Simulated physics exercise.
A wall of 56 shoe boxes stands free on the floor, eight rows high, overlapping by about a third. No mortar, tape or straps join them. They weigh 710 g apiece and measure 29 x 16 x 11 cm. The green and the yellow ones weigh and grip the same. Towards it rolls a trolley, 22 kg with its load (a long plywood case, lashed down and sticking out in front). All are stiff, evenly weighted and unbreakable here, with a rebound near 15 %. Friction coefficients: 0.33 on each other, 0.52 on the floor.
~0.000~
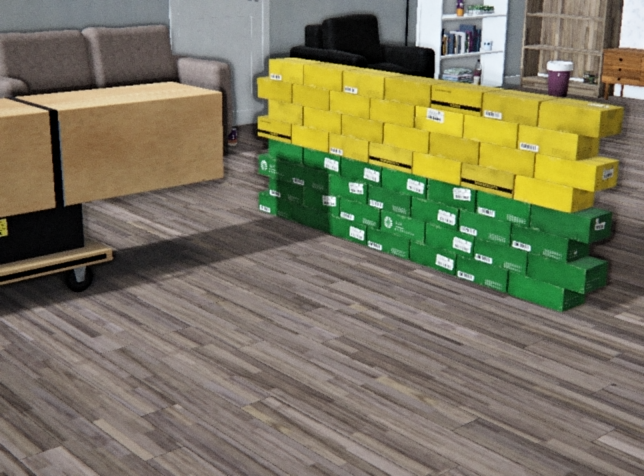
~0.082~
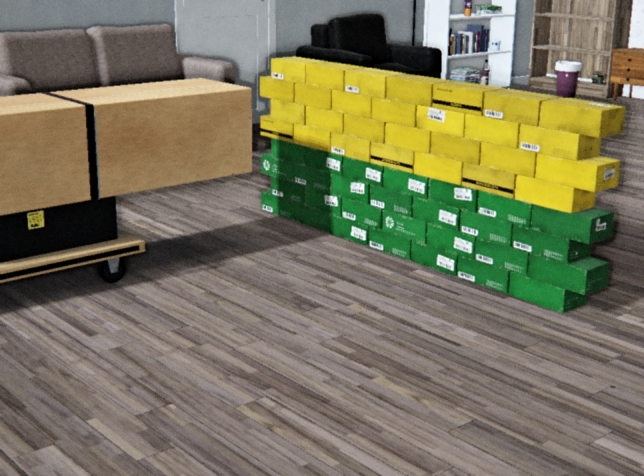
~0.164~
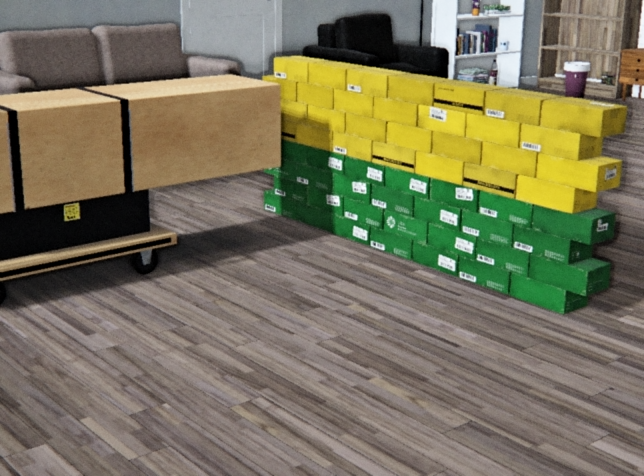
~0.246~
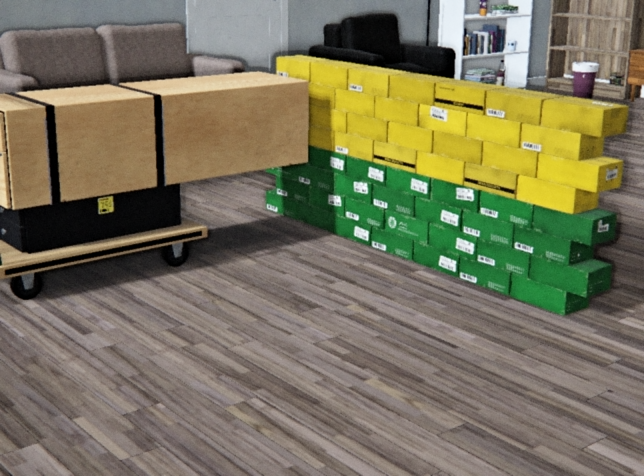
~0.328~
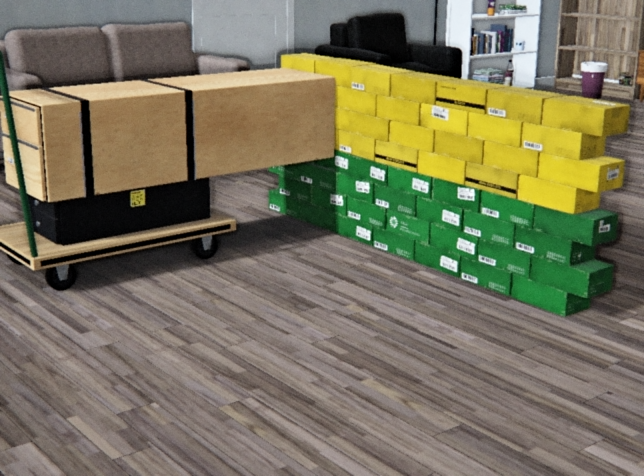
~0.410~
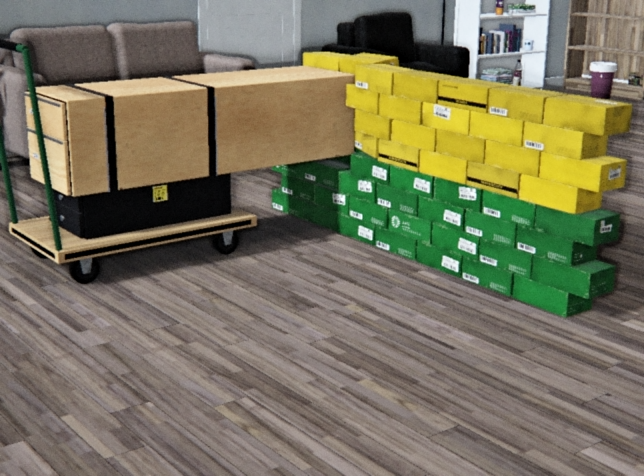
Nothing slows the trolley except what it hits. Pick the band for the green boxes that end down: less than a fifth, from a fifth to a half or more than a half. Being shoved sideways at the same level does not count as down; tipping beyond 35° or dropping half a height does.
It comes to fewer than one in five.
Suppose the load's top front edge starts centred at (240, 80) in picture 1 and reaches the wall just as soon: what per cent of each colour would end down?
In that case green 20, yellow 50 per cent.
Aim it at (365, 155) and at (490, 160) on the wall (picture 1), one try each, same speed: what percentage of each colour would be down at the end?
Green 20 then 10, yellow 80 then 60 per cent.
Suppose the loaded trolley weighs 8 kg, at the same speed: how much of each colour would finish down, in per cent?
Then green 20, yellow 50 per cent.
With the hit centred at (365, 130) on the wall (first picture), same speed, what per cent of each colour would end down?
Then green 10, yellow 80 per cent.
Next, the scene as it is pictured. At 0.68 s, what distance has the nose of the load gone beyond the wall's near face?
Some 50 cm beyond.
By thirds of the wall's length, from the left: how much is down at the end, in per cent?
In per cent: Left 60, middle 20, right 0.
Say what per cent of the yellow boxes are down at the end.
Ending so: Yellow 50 per cent.
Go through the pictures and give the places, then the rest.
In the first frame (places mark the middle of the side facing us; the camera moves round a little), load (212, 120) 64 cm short of the wall; top green box (502, 209); top yellow box (407, 93); nothing disturbed.
Load (242, 115) 47 cm short of the wall; top green box (503, 209), in the second frame.
Load (271, 110) 30 cm short of the wall; top green box (504, 209), in the third frame.
Load (299, 107) 14 cm short of the wall; top green box (505, 209), in the fourth frame.
Load (326, 102) 20 mm into the wall's line; top green box (506, 209); 11 disturbed, none down, in the fifth frame.
Load (346, 100) 13 cm into the wall's line; top green box (507, 209); top yellow box (414, 88); steepest lean 7°, the box at (368, 57); 15 disturbed, none down, in the sixth frame.
After 0.68 s, load 48 cm past the wall's line, still rolling; 2 of the 28 green boxes down (10 of 56 in all colours); top green box unmoved; top yellow box leaning 12°.
After 1.14 s, load 93 cm past the wall's line, still rolling; 2 of the 28 green boxes down (16 of 56 in all colours); top green box unmoved; top yellow box leaning 63°, 28 cm lower.
At rest (2.3 s), load 1.11 m past the wall's line, stopped; 2 of the 28 green boxes down (16 of 56 in all colours); top green box unmoved; top yellow box 76 cm lower. That is 7 per cent. As the last picture would show them, middles, top green box near (521, 206), top yellow box near (596, 243).
